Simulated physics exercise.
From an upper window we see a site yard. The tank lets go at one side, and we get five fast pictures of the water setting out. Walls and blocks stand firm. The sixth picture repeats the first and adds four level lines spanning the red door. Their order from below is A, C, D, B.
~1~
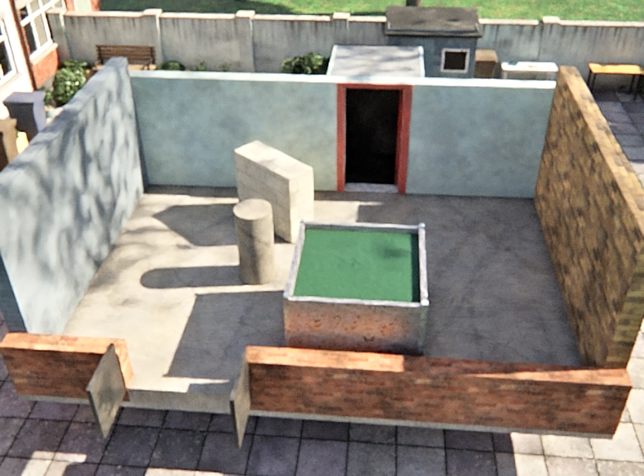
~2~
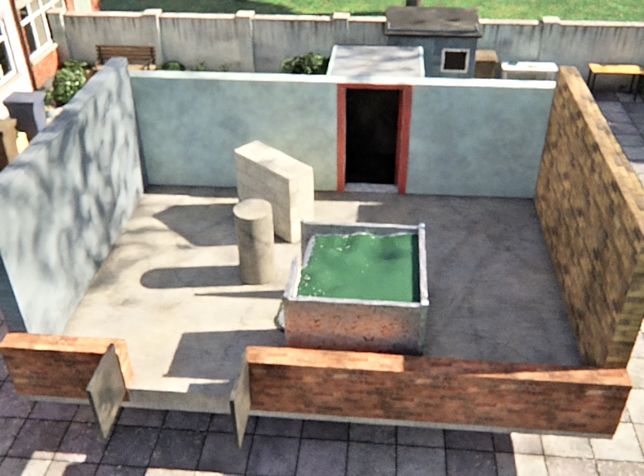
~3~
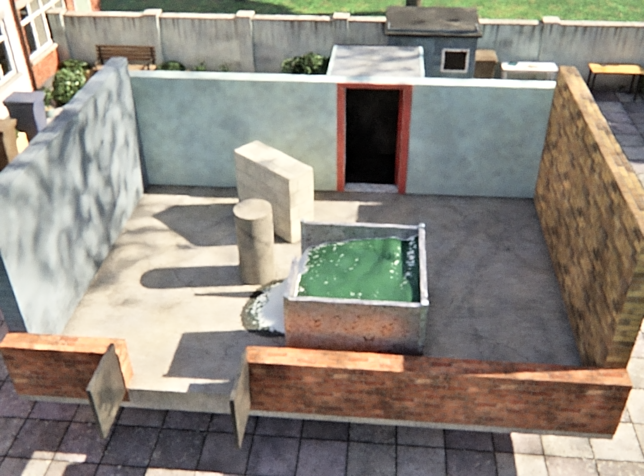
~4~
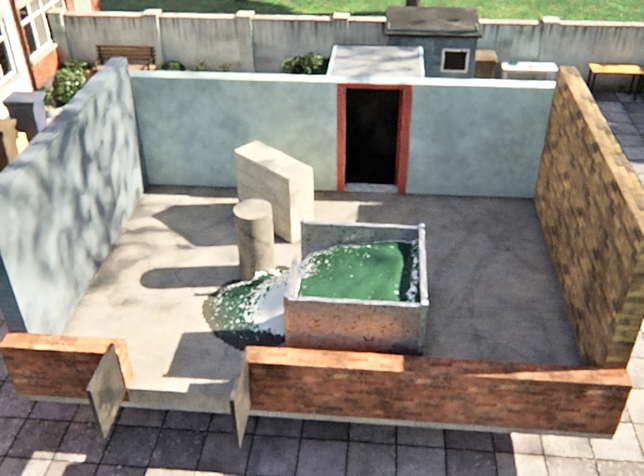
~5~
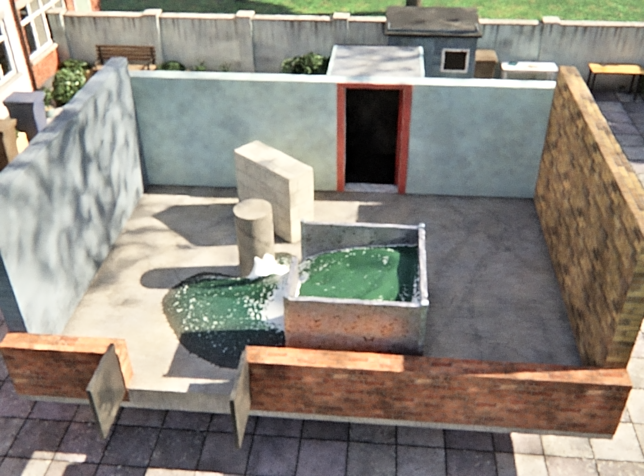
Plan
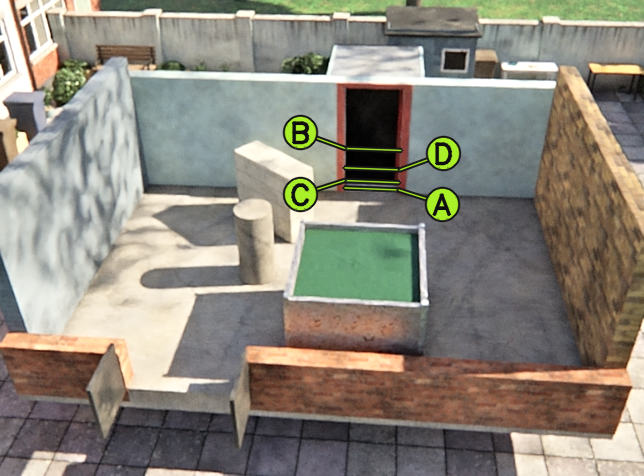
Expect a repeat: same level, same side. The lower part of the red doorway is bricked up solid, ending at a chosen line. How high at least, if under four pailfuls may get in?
It is A.
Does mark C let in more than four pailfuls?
No, not at all.
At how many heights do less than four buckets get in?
All four.
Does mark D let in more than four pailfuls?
No, that is safe.
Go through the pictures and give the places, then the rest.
The first picture shows water in the tank at rest, its middle at (358, 265); foot of the red doorway at (371, 192); open gate at (185, 339).
The second picture shows front seen at (285, 328), 1 % of the ground wet.
The third picture shows front seen at (247, 310), 3 % of the ground wet.
The fourth picture shows front seen at (217, 294), 6 % of the ground wet.
The fifth picture shows front seen at (174, 292), 10 % of the ground wet.
On the marked copy, A at (371, 188); B at (372, 149); C at (371, 181); D at (372, 168); from the bottom up A, C, D, B.
With A, a splash gets over, under a bucket.
With B, nothing gets over.
With C, nothing gets over.
With D, nothing gets over.
